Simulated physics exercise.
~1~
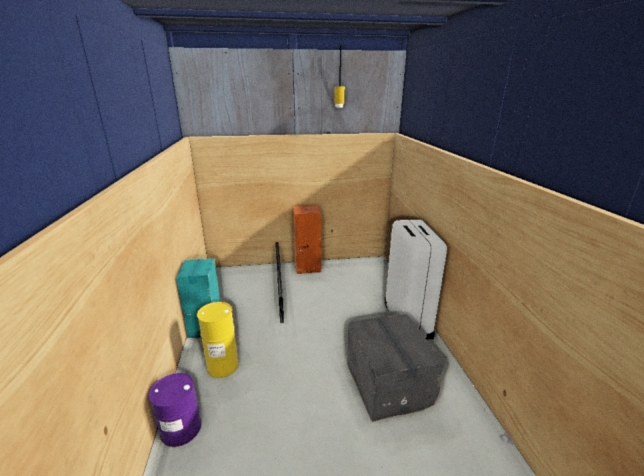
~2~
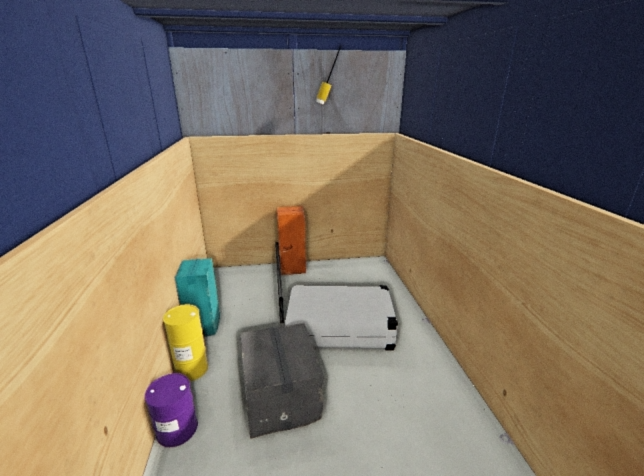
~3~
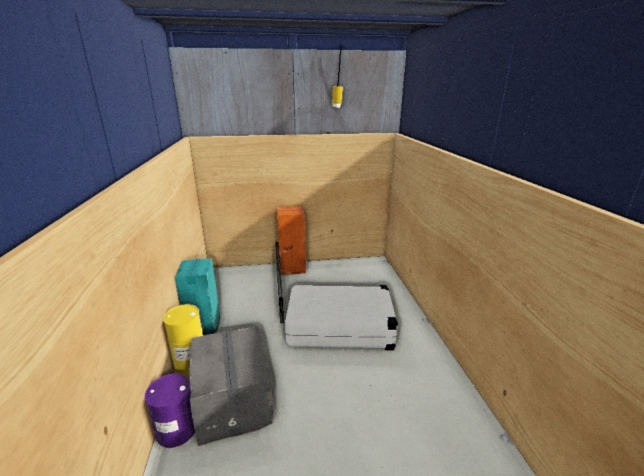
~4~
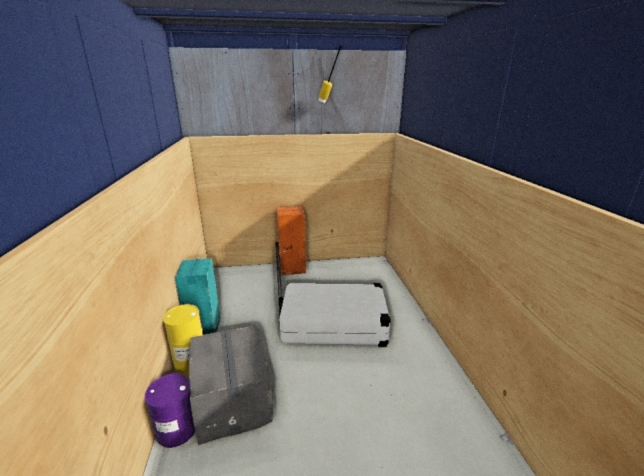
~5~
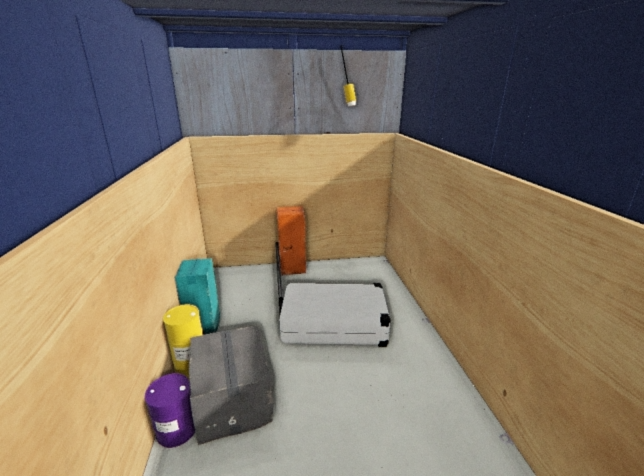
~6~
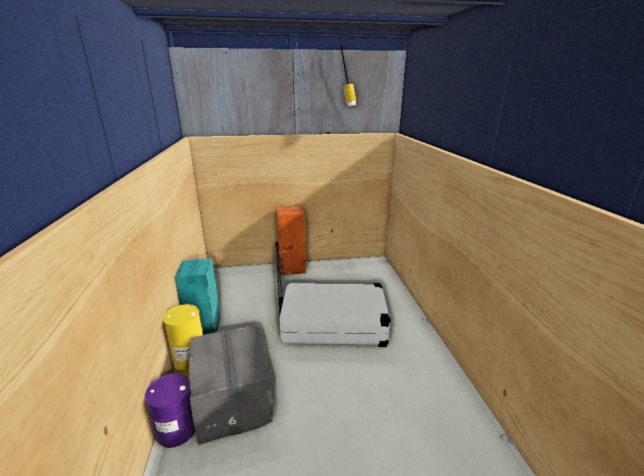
In this clip, a lamp swings above a van's load bay as an upright white case topples leftward onto its side and a grey box slides left, stopping beside the purple and yellow canisters, while the yellow canister and orange box shift slightly left, still upright.
